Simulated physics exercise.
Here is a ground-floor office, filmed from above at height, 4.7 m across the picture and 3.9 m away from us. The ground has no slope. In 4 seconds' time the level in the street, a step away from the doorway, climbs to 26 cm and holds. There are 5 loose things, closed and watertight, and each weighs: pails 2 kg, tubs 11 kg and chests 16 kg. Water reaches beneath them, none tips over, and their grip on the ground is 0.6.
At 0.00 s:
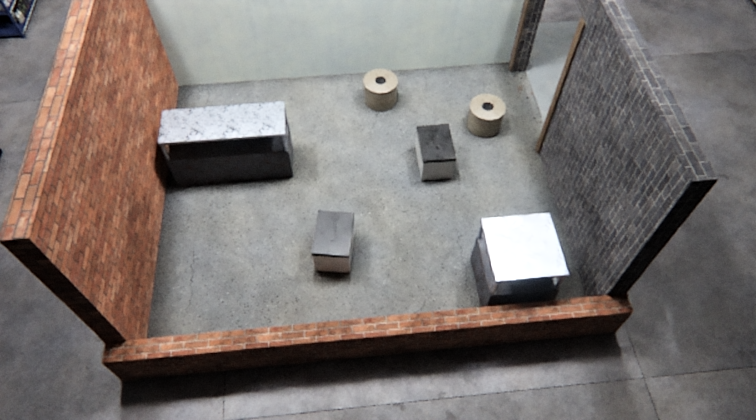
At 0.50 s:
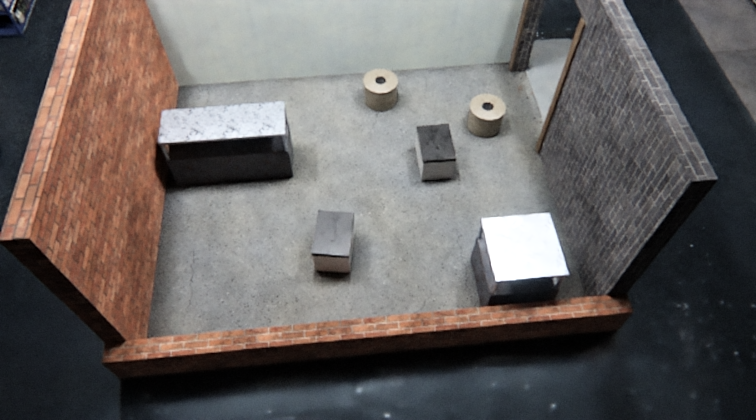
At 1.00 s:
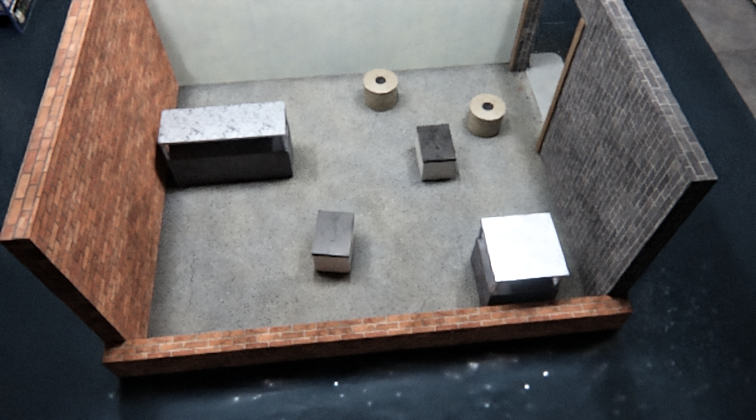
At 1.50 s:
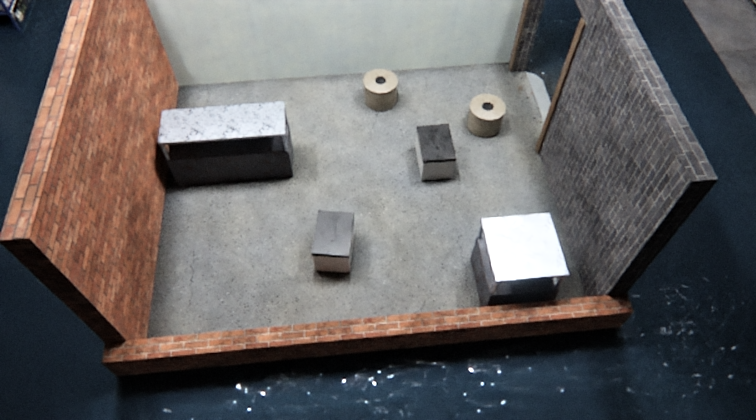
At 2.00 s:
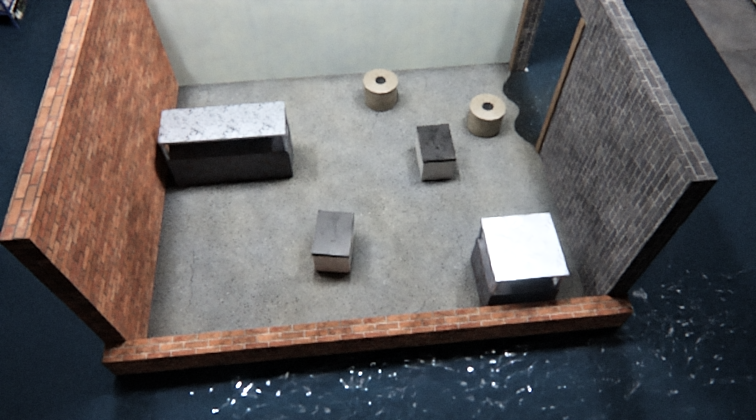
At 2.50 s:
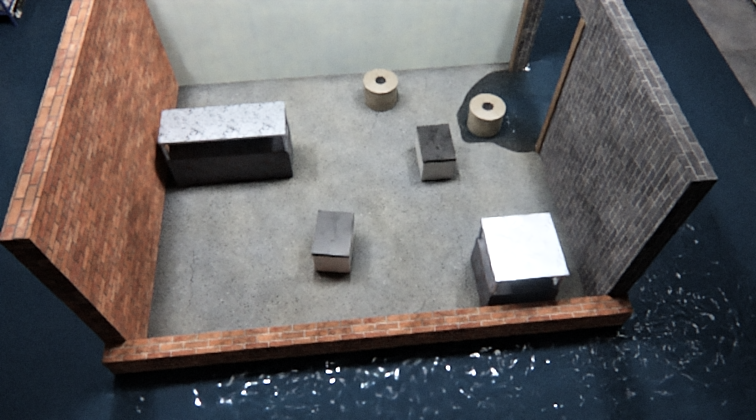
The clip shows a walled room seen from above, with block-shaped and round objects on its floor. Dark water covers the ground outside, then enters through the doorway at upper right and spreads around a round object, while everything stays put.
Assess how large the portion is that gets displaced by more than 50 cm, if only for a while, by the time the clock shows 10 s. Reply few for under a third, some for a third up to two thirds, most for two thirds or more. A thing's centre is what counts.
Most.
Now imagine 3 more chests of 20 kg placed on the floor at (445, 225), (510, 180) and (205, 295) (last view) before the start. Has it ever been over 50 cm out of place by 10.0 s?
The first one stays inside the mark, the next stays inside the mark, and the last stays inside the mark.
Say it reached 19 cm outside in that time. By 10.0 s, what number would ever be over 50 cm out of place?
That would give 4.
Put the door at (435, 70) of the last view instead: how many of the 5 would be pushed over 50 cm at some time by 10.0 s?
Then it comes to 3.
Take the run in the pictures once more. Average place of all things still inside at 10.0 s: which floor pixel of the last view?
That lands at roughly (239, 196).
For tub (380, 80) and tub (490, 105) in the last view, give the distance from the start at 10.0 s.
150 cm, 350 cm.
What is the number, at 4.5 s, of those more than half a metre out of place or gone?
The count is 1.
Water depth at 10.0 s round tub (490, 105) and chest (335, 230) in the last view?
About 12 and 14 cm.
After 3.5 s 0 of 5 are over 50 cm from their spots; 0 afloat.
After 4.5 s 1 of 5 are over 50 cm from their spots; 0 afloat.
After 7.0 s 4 of 5 are over 50 cm from their spots; 3 afloat.
After 10.0 s 5 of 5 are over 50 cm from their spots, and 5 have been at some point; 5 afloat.
